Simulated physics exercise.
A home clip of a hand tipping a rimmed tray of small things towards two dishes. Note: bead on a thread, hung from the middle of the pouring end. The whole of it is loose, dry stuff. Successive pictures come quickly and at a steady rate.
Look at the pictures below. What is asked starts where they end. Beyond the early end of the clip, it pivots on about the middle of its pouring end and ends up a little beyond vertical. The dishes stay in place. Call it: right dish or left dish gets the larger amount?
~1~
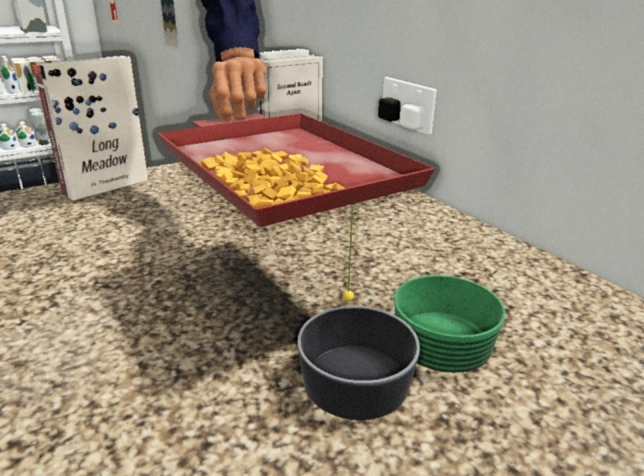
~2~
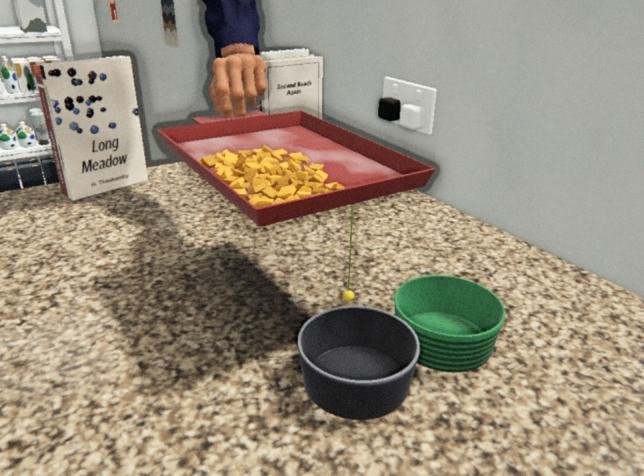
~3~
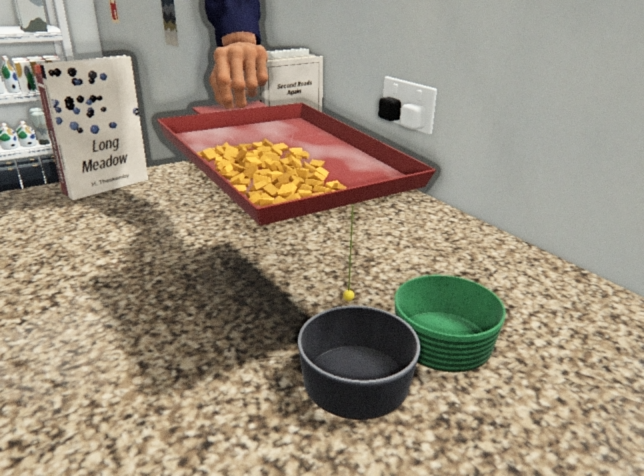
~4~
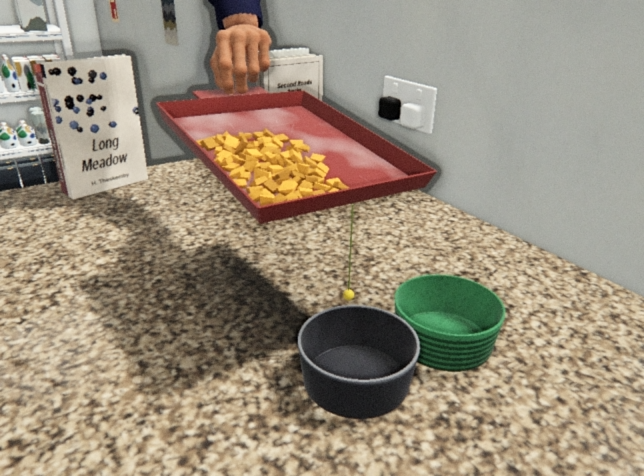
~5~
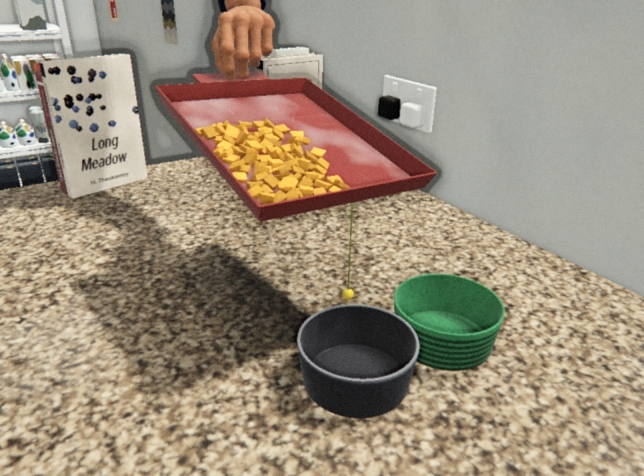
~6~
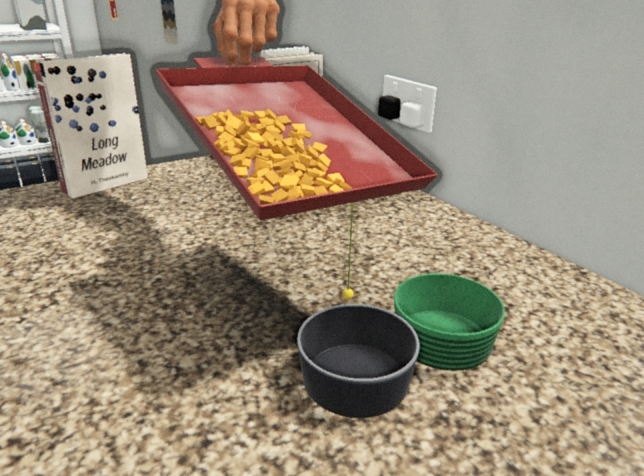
Left dish.
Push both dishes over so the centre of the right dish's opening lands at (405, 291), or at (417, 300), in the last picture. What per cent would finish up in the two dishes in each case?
It comes to about 50 per cent the first time and about 90 per cent the second.
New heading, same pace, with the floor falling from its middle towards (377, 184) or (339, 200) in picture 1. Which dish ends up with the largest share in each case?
The rightmost dish; the leftmost dish.
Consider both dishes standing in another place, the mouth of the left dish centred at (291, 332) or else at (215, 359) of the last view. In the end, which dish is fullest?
The dish to the right; the dish to the right.
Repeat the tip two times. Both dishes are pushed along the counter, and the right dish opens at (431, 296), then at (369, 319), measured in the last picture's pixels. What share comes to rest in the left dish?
It comes to near 50 per cent the first time and near 0 per cent the second time.
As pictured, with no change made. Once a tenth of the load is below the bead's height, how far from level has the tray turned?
It is at around 80 degrees.
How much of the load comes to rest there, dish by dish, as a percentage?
So the left dish keeps 60 per cent, and the right one keeps 20 per cent.
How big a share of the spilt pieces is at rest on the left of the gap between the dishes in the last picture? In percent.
About 60 %.
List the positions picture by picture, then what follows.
Corners of the pouring end at (259, 205) and (427, 168), level; middle of the load at (265, 180), small crackers; left dish at (395, 394); right dish at (487, 348); bead on its thread at (348, 296), in the first picture.
Corners of the pouring end at (260, 205) and (427, 168), level; middle of the load at (265, 178), in the second picture.
Corners of the pouring end at (261, 204) and (428, 169), tipped barely, lowest at the right corner; middle of the load at (266, 174), in the third picture.
Corners of the pouring end at (262, 203) and (429, 170), tipped a little, lowest at the right corner; middle of the load at (266, 167), in the fourth picture.
Corners of the pouring end at (262, 202) and (429, 171), tipped a little, lowest at the right corner; middle of the load at (266, 160), in the fifth picture.
Corners of the pouring end at (263, 201) and (430, 172), tipped clearly, lowest at the right corner; middle of the load at (267, 154); left dish at (395, 392); right dish at (487, 346), in the sixth picture.
Soon, tray tipped steeply; all on the tray.
A while on, tray tipped right over; about two thirds on the tray; about a quarter in the left dish; a small part in the right dish; a stray few outside both; a small part in the air.
Towards the end, tray tipped past a quarter turn; about two thirds in the left dish; about a quarter in the right dish; a small part outside both.
Finally, tray tipped past a quarter turn; about two thirds in the left dish; about a quarter in the right dish; a small part outside both.
